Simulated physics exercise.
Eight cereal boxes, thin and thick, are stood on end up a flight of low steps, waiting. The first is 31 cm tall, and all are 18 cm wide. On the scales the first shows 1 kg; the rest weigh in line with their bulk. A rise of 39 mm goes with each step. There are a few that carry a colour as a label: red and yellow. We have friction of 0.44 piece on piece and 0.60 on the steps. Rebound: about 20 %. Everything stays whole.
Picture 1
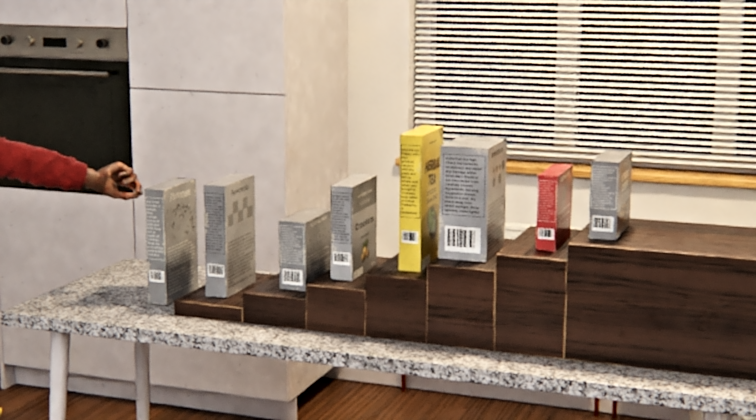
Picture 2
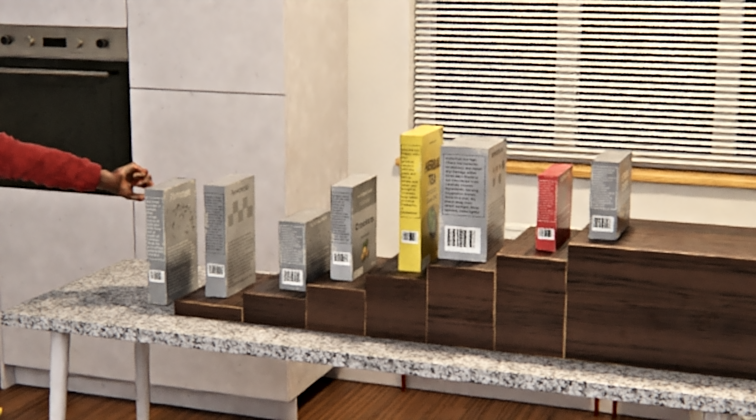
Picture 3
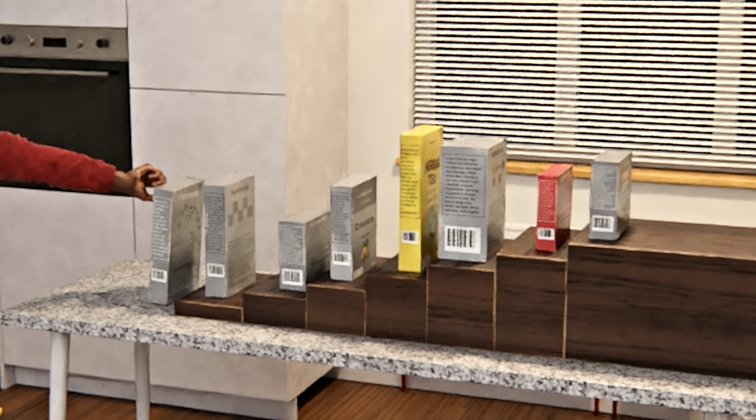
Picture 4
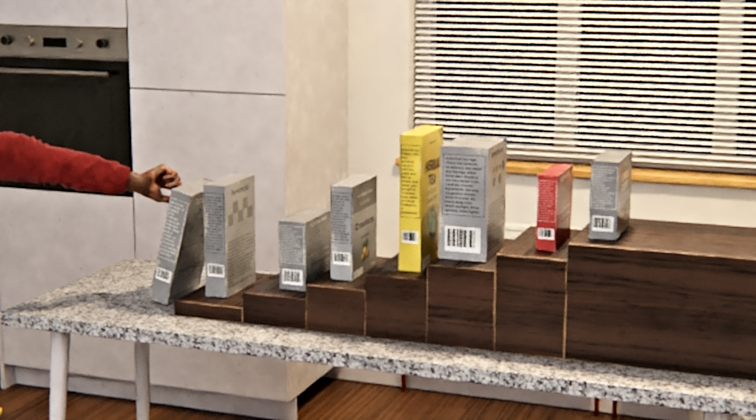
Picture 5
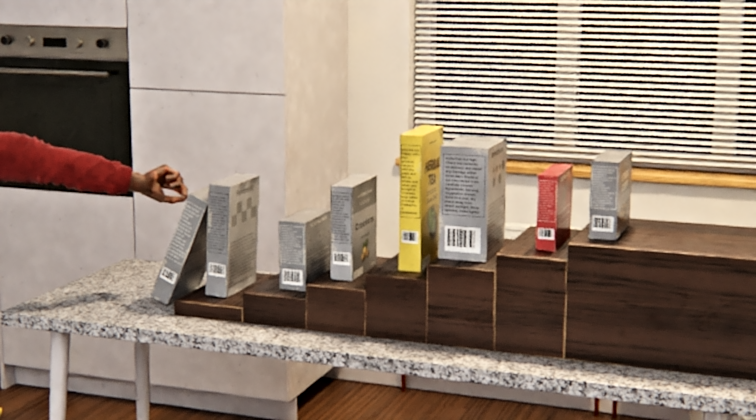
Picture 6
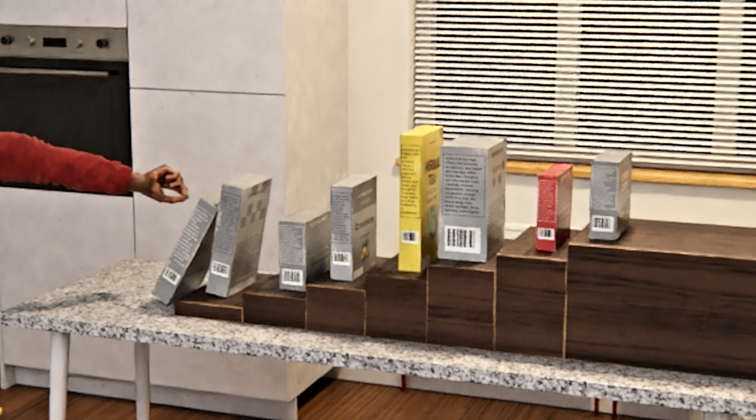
In the video, a red-sleeved arm pushes the top of the leftmost grey box in a row on rising steps, tilting it rightward into the second, which starts leaning right while the yellow, red and other grey boxes stay still.
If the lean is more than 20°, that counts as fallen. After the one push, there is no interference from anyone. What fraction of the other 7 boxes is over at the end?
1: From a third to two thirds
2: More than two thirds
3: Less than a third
1, from a third to two thirds.
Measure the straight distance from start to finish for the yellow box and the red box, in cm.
Distances: Yellow 0, red 0 (cm).
Then, 0.19 s past the last view, 1 of the 7 other boxes over.
Then, 0.53 s past the last view, 2 of the 7 other boxes over.
In the end, 3 of the 7 other boxes over; yellow box 8° from how it stood; red box unmoved. That is 43 per cent. Four left standing. From the last view, middles, yellow box near (431, 197), red box near (555, 206).
